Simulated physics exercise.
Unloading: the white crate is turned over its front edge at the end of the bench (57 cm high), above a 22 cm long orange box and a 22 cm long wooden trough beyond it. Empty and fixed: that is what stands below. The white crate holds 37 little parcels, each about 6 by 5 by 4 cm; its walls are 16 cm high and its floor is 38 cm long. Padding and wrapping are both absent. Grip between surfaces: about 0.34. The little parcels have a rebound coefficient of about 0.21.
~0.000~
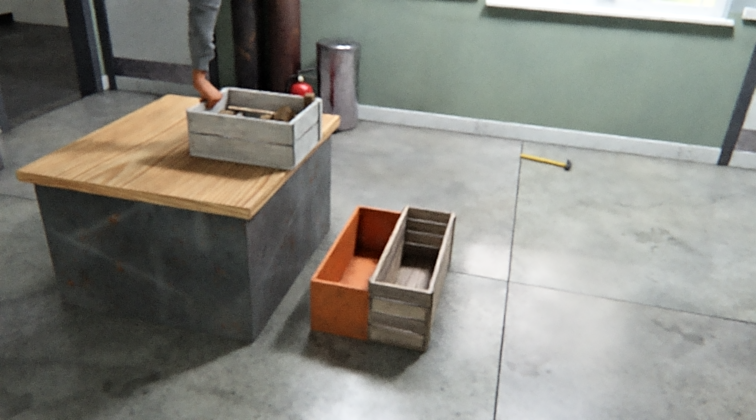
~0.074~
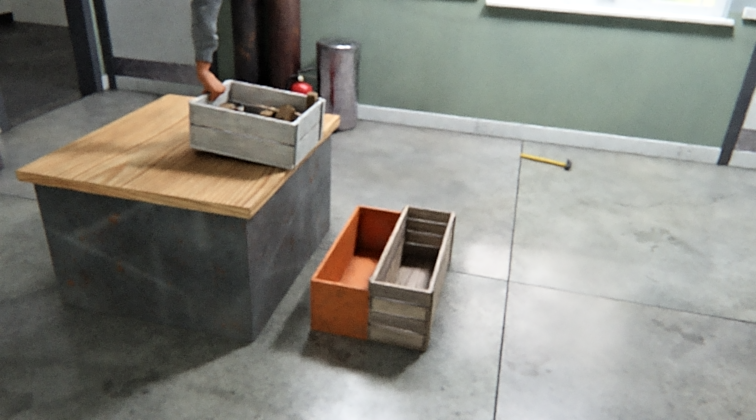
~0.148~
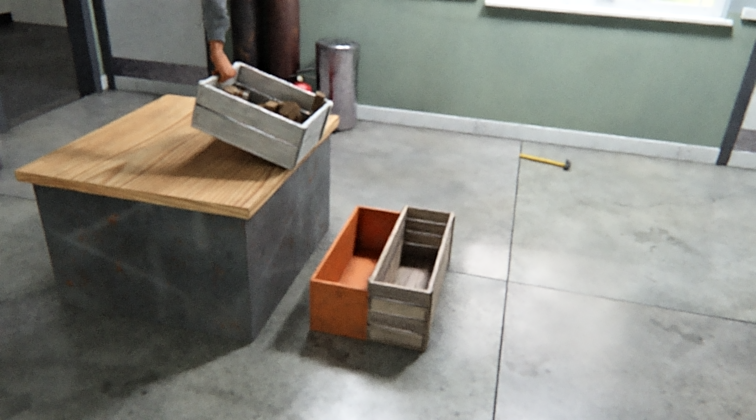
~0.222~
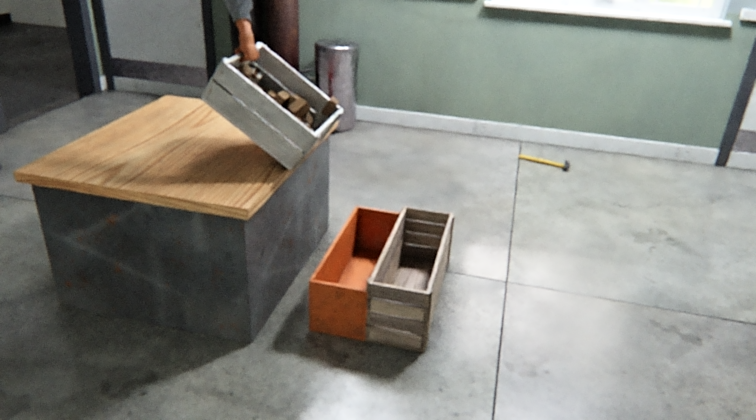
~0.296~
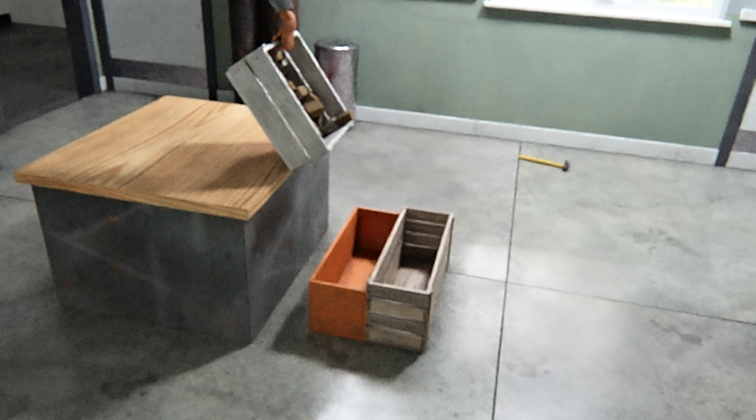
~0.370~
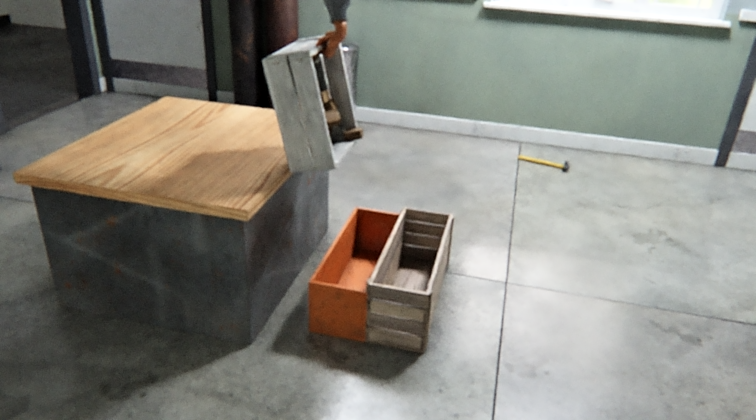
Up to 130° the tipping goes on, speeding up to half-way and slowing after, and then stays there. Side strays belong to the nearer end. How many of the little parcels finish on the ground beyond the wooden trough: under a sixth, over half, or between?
Between a sixth and a half of the little parcels end on the ground beyond the wooden trough.
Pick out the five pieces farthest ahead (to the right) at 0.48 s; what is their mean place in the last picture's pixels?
Their mean place is near (358, 97).
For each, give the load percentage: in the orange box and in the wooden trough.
About 45 and 25 per cent.
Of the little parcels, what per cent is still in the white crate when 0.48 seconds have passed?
Around 100 per cent of the load.
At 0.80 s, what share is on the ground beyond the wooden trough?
Share: About 10 %.
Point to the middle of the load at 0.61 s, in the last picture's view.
You'd find the load's middle at roughly (380, 171).
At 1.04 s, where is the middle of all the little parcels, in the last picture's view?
Somewhere near (396, 290) in pixels.
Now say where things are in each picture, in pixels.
In the first picture (each is followed by its nearest rim corner in this view), white crate, (288, 124); orange box, (366, 289); 0° from level; none out.
White crate, (292, 124); 5° from level, in the second picture.
White crate, (301, 126); 17° from level, in the third picture.
White crate, (314, 134); 34° from level, in the fourth picture.
White crate, (327, 147); 55° from level, in the fifth picture.
White crate, (335, 164); orange box, (364, 291); 77° from level; none out, in the sixth picture.
After 0.48 s, tilt 106°; 37 still in the white crate.
After 0.61 s, tilt 128°; 8 still in the white crate and 29 in the air.
After 0.80 s, tilt 130°; 10 in the orange box, 10 in the wooden trough, 4 on the ground beyond the wooden trough and 13 in the air.
Final count (at 1.04 s), 17 in the orange box, 10 in the wooden trough and 10 on the ground beyond the wooden trough. Asked share, 10 of 37, 27 per cent.
